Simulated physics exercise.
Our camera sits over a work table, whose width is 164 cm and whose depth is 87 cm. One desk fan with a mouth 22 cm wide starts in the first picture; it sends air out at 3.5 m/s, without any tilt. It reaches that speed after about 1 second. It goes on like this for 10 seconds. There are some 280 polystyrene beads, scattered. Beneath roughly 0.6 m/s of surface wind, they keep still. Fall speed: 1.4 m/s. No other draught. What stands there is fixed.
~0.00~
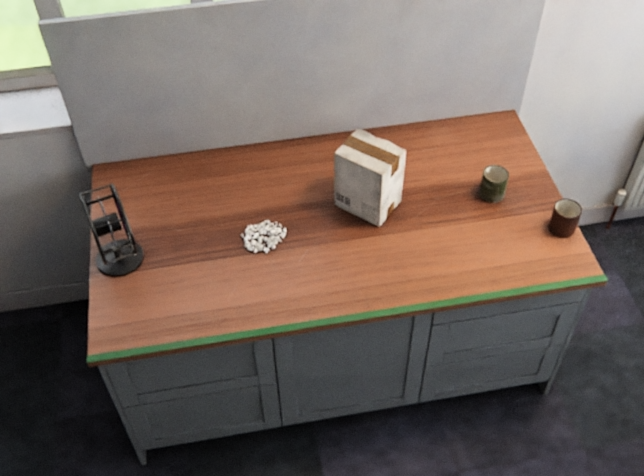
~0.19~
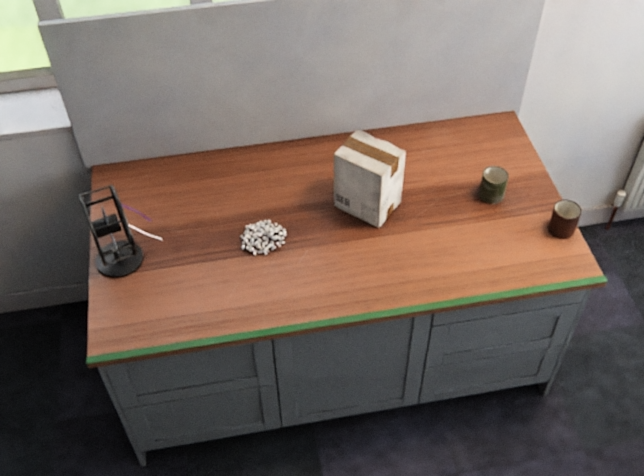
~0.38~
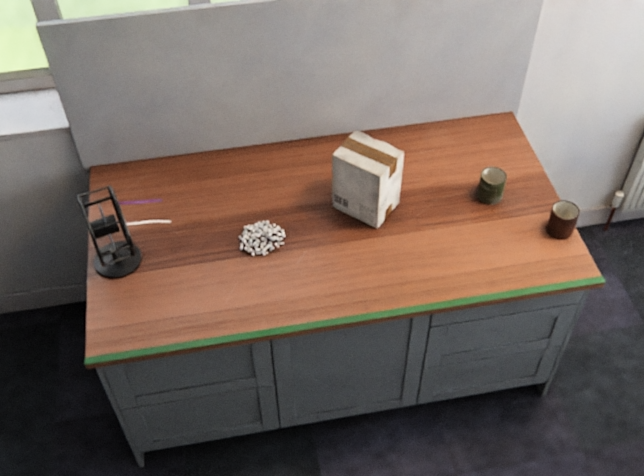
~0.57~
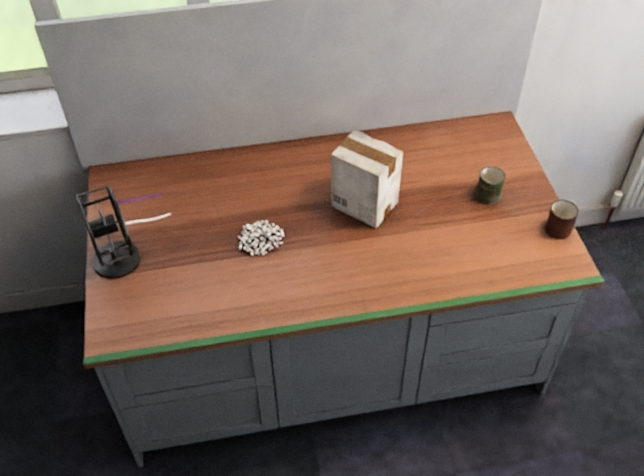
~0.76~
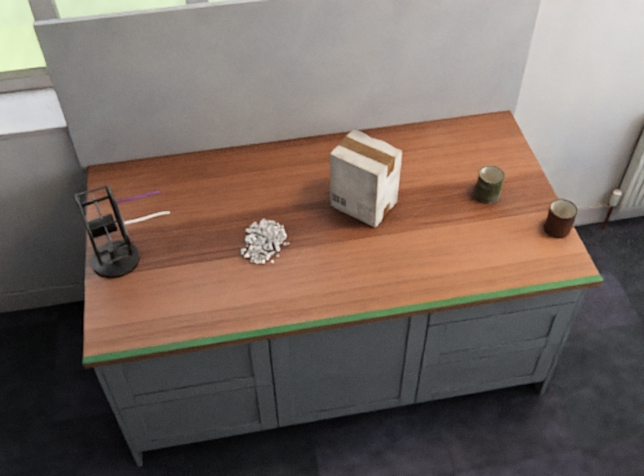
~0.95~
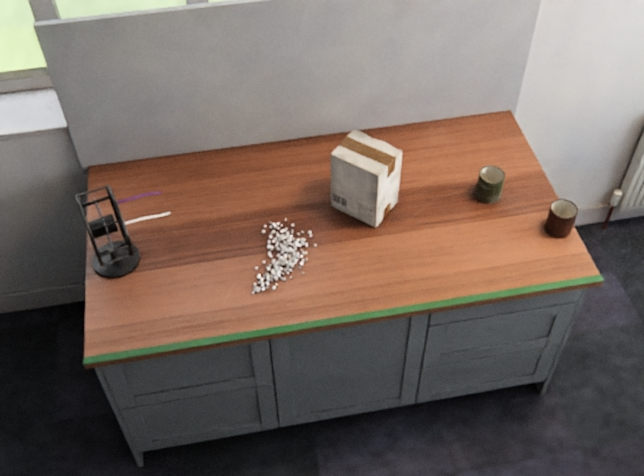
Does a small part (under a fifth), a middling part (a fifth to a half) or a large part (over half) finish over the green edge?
A middling part.
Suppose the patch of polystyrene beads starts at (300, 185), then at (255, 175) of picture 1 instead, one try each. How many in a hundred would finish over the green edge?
Results, one try each: 0 %, 0 %.
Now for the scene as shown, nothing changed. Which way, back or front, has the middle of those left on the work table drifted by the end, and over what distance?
So it moved toward the front edge, something like 20 centimetres.
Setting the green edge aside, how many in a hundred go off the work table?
About 0 %.
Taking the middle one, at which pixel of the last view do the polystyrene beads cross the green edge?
Midpoint of crossings, approx. (391, 315).
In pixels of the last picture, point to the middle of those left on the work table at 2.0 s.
About (300, 284).
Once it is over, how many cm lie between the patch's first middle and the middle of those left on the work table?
The middle ends up about 20 cm from the start.
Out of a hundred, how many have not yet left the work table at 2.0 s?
Roughly 80 per cent.
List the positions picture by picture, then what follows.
In the first frame, the middle of the polystyrene beads is near (262, 238), none has stirred yet and the mouth of the desk fan is at (109, 224).
In the second frame, the middle of the polystyrene beads is near (266, 239), none has stirred yet and the green edge is centred on (357, 321).
In the third frame, the middle of the polystyrene beads is near (264, 240), none has stirred yet, the top of a box is at (368, 152) and the top of a mug is at (494, 176).
In the fourth frame, the middle of the polystyrene beads is near (263, 240) and none has stirred yet.
In the fifth frame, the middle of the polystyrene beads is near (265, 240), the farthest in sight from the desk fan is at (288, 244) and about 50 % have left their places.
In the sixth frame, the middle of the polystyrene beads is near (285, 259), the farthest in sight from the desk fan is at (315, 246) and all have left their places.
After 2.0 s, 31 % are on the move or not yet settled, 21 % are over the green edge; the middle of those still in play is near (300, 284).
After 3.2 s, 16 % are on the move or not yet settled, 34 % are over the green edge; the middle of those still in play is near (294, 283).
After 5.5 s, 13 % are on the move or not yet settled, 35 % are over the green edge; the middle of those still in play is near (294, 283).
After 10.0 s, at the end, 38 % are over the green edge; the middle of those still in play is near (292, 282).
